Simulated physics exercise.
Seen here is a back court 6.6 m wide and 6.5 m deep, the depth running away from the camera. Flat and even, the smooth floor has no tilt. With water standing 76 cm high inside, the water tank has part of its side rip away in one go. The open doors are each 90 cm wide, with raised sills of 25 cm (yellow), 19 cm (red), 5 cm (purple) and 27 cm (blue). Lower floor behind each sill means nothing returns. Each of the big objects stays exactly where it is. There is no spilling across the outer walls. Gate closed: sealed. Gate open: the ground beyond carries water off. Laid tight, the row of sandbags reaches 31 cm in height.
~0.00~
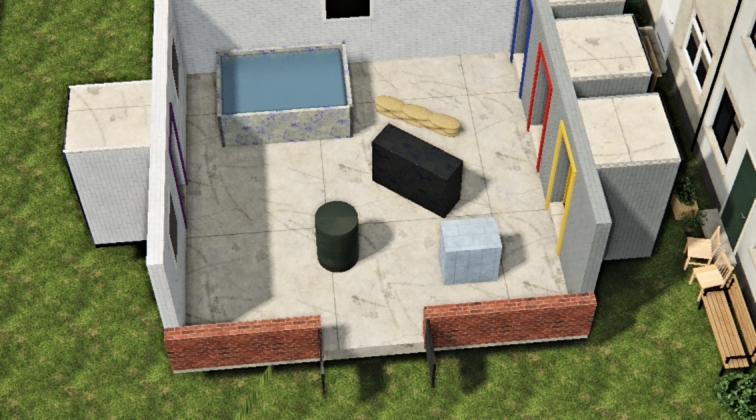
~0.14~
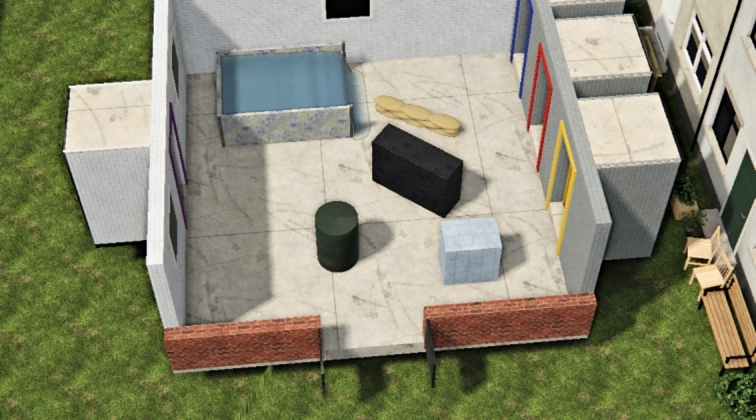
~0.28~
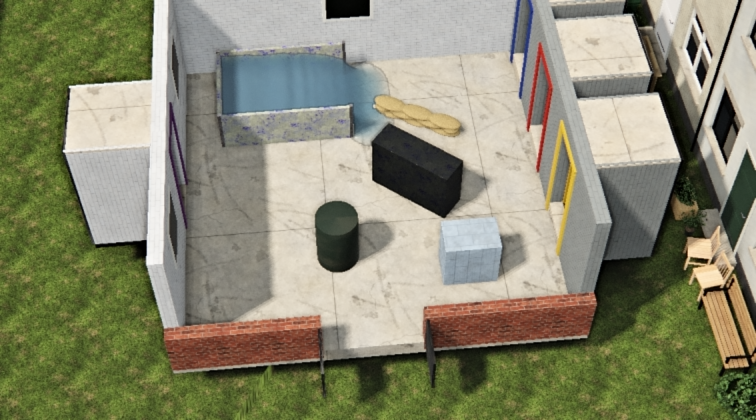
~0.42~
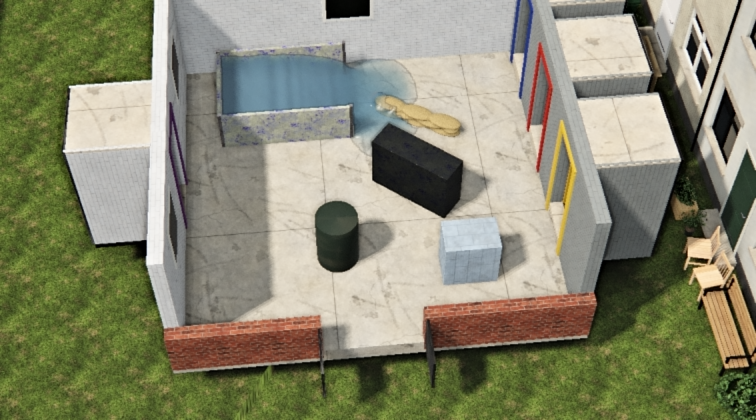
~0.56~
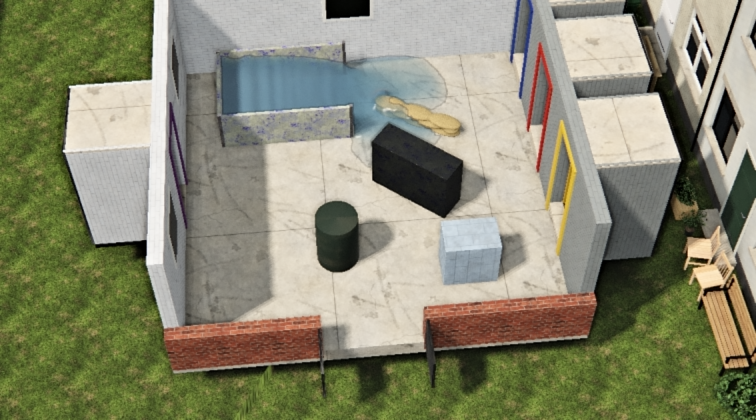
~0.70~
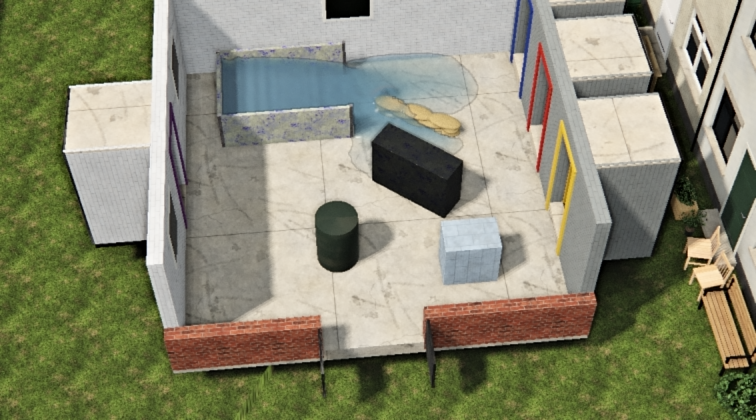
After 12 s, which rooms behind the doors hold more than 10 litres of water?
Room by room: Behind the yellow door 10 litres at most, behind the red door 10 litres at most, behind the purple door more than 10 litres, behind the blue door more than 10 litres.
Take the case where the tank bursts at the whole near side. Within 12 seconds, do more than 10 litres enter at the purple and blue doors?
Checking each door against the limit: Purple tops it, blue does not exceed it.
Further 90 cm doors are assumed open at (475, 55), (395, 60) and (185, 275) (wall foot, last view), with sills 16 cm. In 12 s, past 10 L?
The first one exceeds it, the second one exceeds it, and the third one doesn't reach it.
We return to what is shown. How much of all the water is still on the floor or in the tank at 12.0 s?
Roughly 90 per cent is still there.
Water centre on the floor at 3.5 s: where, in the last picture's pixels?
The water is centred near (429, 139).
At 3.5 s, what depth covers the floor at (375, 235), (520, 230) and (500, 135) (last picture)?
Around 0 cm, 16 cm and 14 cm.
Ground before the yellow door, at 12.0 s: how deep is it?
Close to 7.0 cm of depth.
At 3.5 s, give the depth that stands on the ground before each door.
Yellow 18 cm, red 13 cm, purple 0 cm, blue 29 cm.
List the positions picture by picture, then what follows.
The first picture shows the water tank at (283, 82) is whole and still, 76 cm deep.
In the second picture, water pours out at (346, 94) and has run 0.9 m, to a hidden place; typically 10 cm deep outside, 76 cm at the water tank's back.
In the third picture, water pours out at (346, 96) and has run 1.1 m, to (372, 67); typically 15 cm deep outside, 76 cm at the water tank's back.
In the fourth picture, water pours out at (346, 97) and has run 1.5 m, to a hidden place; typically 11 cm deep outside, 76 cm at the water tank's back.
In the fifth picture, water pours out at (346, 98) and has run 2.0 m, to (439, 80); typically 9 cm deep outside, 71 cm at the water tank's back.
In the sixth picture, the front is at (474, 86), 2.6 m from the gap at (346, 98); 5.4 m2 of floor is under water; 64 cm left at the back of the water tank.
After 1.4 s water covers 30 % of the floor and is deepest (59 cm) near (505, 52); yellow door not reached, red door 2 cm at the sill, 0 L in, purple door not reached, blue door 31 cm at the sill, 1 L in.
After 2.2 s water covers 35 % of the floor and is deepest (45 cm) near (506, 58); yellow door 26 cm at the sill, 0 L in, red door 17 cm at the sill, 0 L in, purple door not reached, blue door 43 cm at the sill, 35 L in.
After 3.5 s water covers 45 % of the floor and is deepest (33 cm) near (545, 310); yellow door 18 cm at the sill, 1 L in, red door 13 cm at the sill, 0 L in, purple door not reached, blue door 29 cm at the sill, 99 L in.
After 7.0 s water covers 90 % of the floor and is deepest (18 cm) near (536, 320); yellow door 15 cm at the sill, 2 L in, red door 14 cm at the sill, 0 L in, purple door 2 cm at the sill, 0 L in, blue door 8 cm at the sill, 103 L in.
After 12.0 s water covers 95 % of the floor and is deepest (15 cm) near (187, 87); yellow door 7 cm at the sill, 2 L in, red door 9 cm at the sill, 0 L in, purple door 10 cm at the sill, 32 L in, blue door 5 cm at the sill, 103 L in.
